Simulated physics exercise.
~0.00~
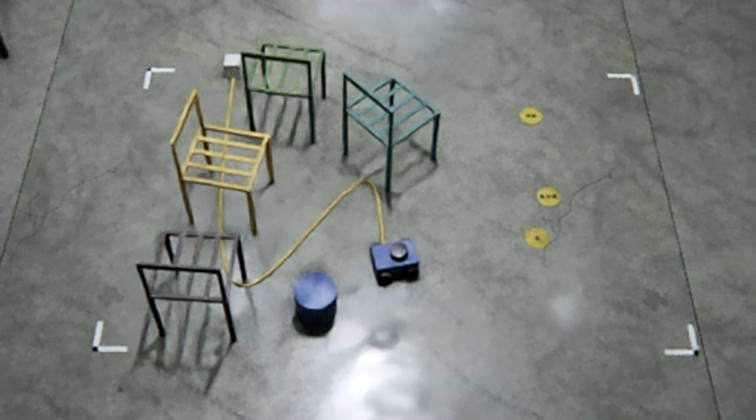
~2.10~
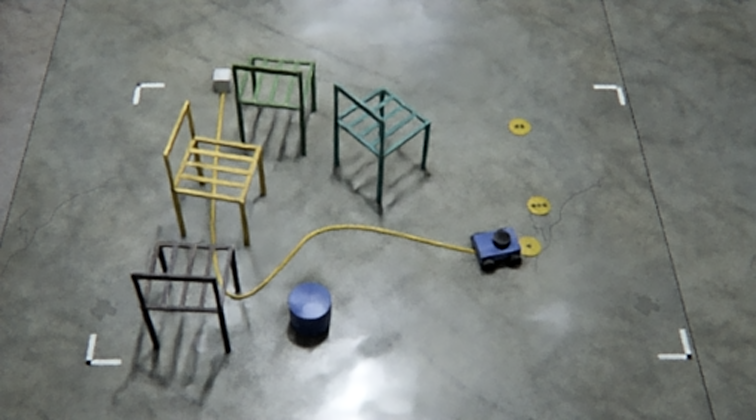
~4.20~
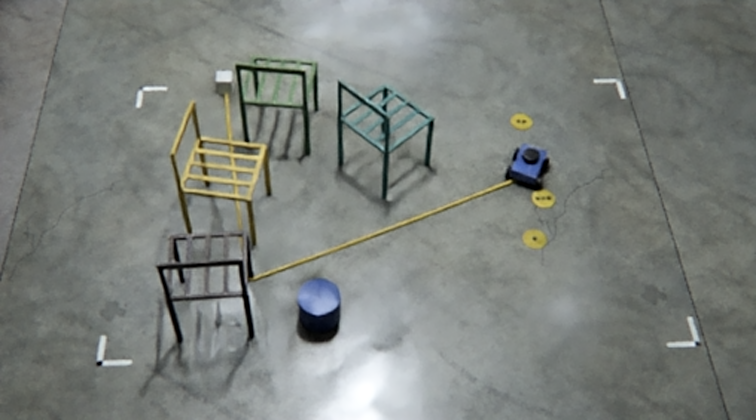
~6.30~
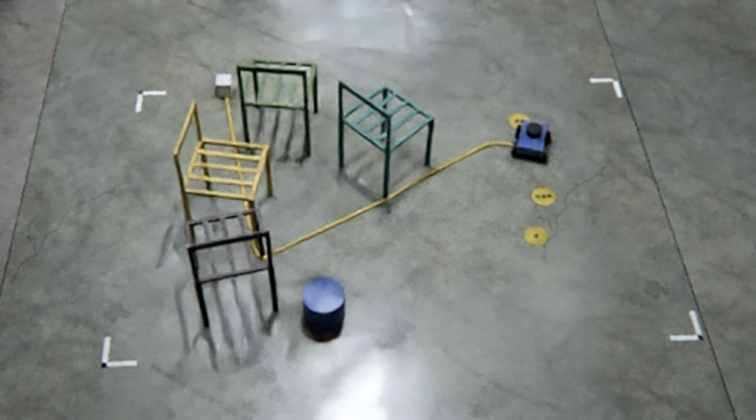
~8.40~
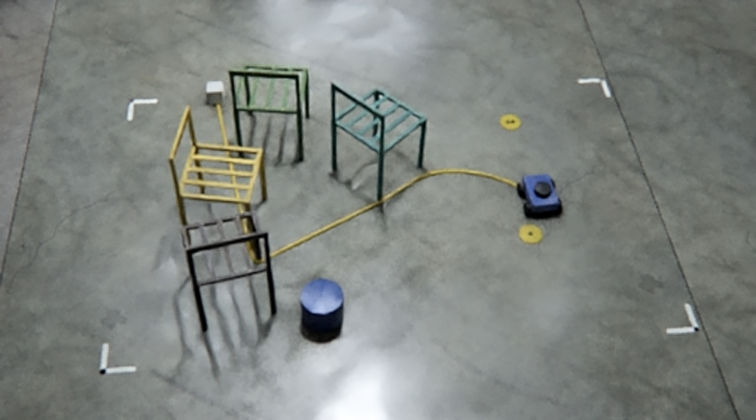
We see a small blue cart trailing a yellow lead among four chairs and a blue tub, driving right, then up past the yellow marks as the lead tightens and the black chair shifts right and up; finally the cart comes back down, its lead slack, the chair still displaced.
